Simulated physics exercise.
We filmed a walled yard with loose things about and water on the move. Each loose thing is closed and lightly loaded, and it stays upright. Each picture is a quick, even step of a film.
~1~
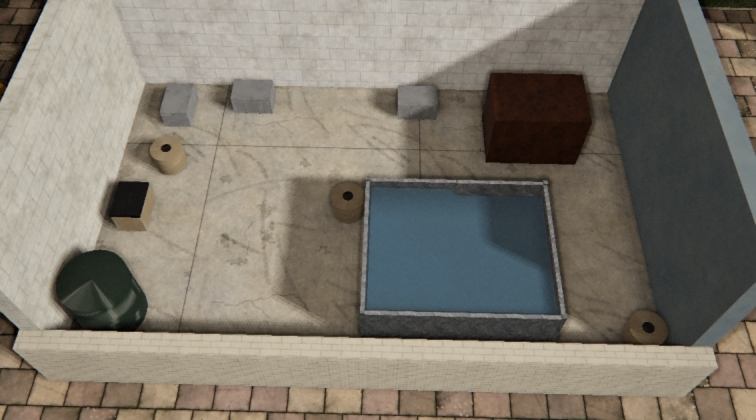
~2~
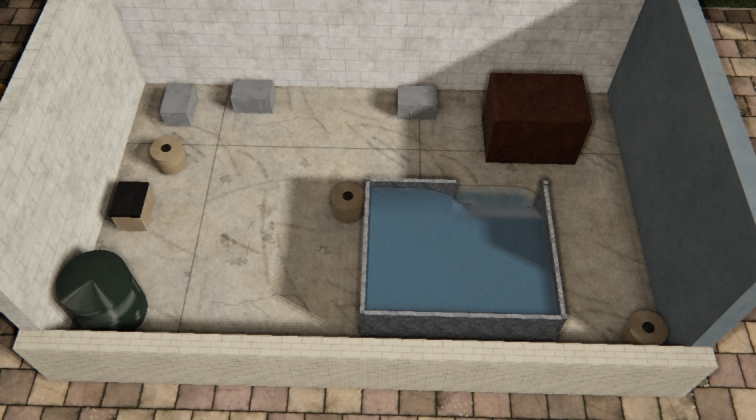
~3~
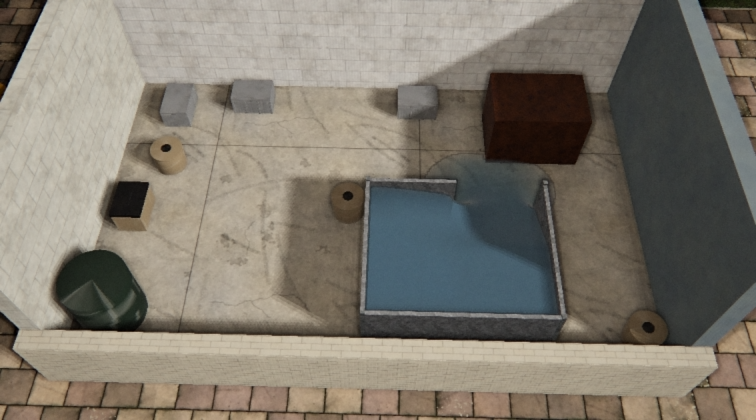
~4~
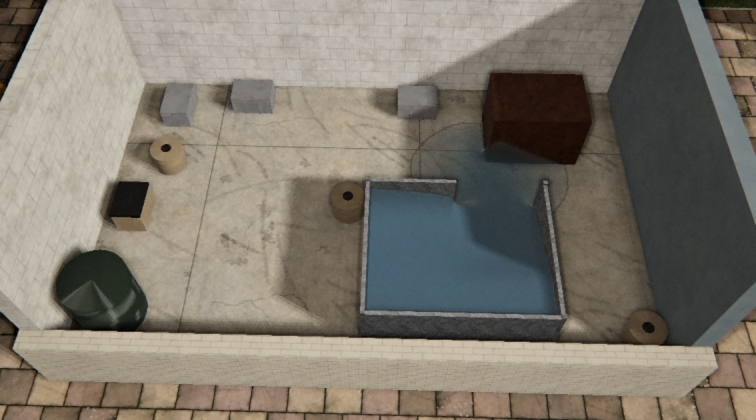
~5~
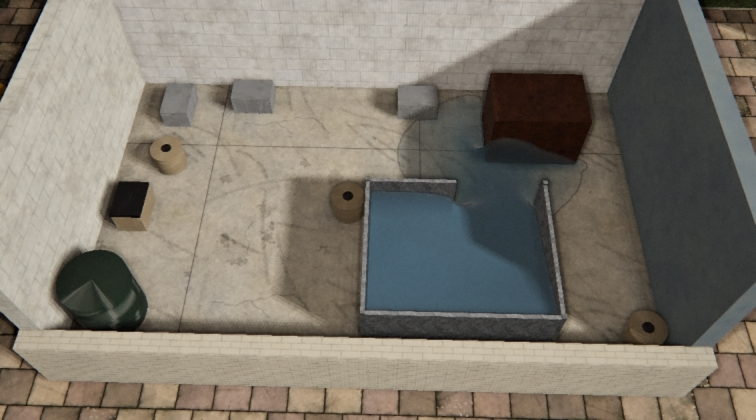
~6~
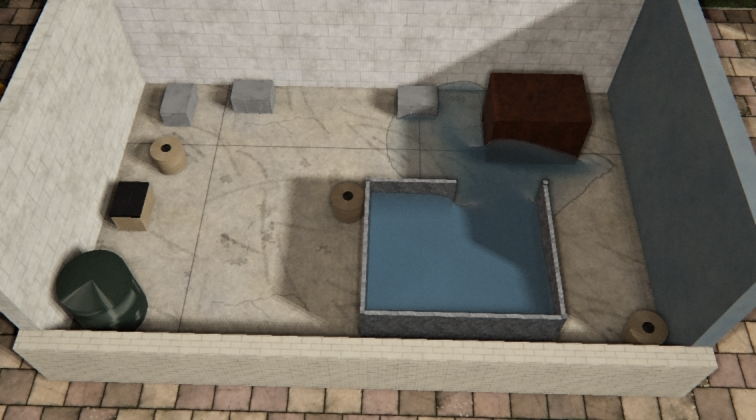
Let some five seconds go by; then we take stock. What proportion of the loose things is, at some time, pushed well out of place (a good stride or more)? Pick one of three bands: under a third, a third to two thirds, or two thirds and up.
Two thirds and up.
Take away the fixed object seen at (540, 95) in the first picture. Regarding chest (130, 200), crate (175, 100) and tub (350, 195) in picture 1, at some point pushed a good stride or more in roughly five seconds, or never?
Per item in the order asked: Moved little if at all; got moved a good way; moved little if at all.
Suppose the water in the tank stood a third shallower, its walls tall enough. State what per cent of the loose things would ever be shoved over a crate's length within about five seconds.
I make it 60 per cent.
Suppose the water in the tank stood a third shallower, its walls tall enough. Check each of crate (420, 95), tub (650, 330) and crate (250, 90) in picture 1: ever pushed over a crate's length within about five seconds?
Taking each in turn, the answer is did it, did it, did it.
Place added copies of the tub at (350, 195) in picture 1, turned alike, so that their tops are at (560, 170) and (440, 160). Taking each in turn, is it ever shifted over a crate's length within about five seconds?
Result by item: Gets dislodged / gets dislodged.
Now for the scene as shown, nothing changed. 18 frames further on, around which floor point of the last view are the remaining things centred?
(247, 176).
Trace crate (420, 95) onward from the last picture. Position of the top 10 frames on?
Roughly (306, 83).
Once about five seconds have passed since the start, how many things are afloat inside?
The tally stands at 4.
A moment on, 0 of 7 are well off their spots; 0 afloat.
Next, 1 of 7 are well off their spots; 1 afloat.
Later, 4 of 7 are well off their spots; 4 afloat.
In the end, 6 of 7 are well off their spots, and 6 have been at some point; 4 afloat.
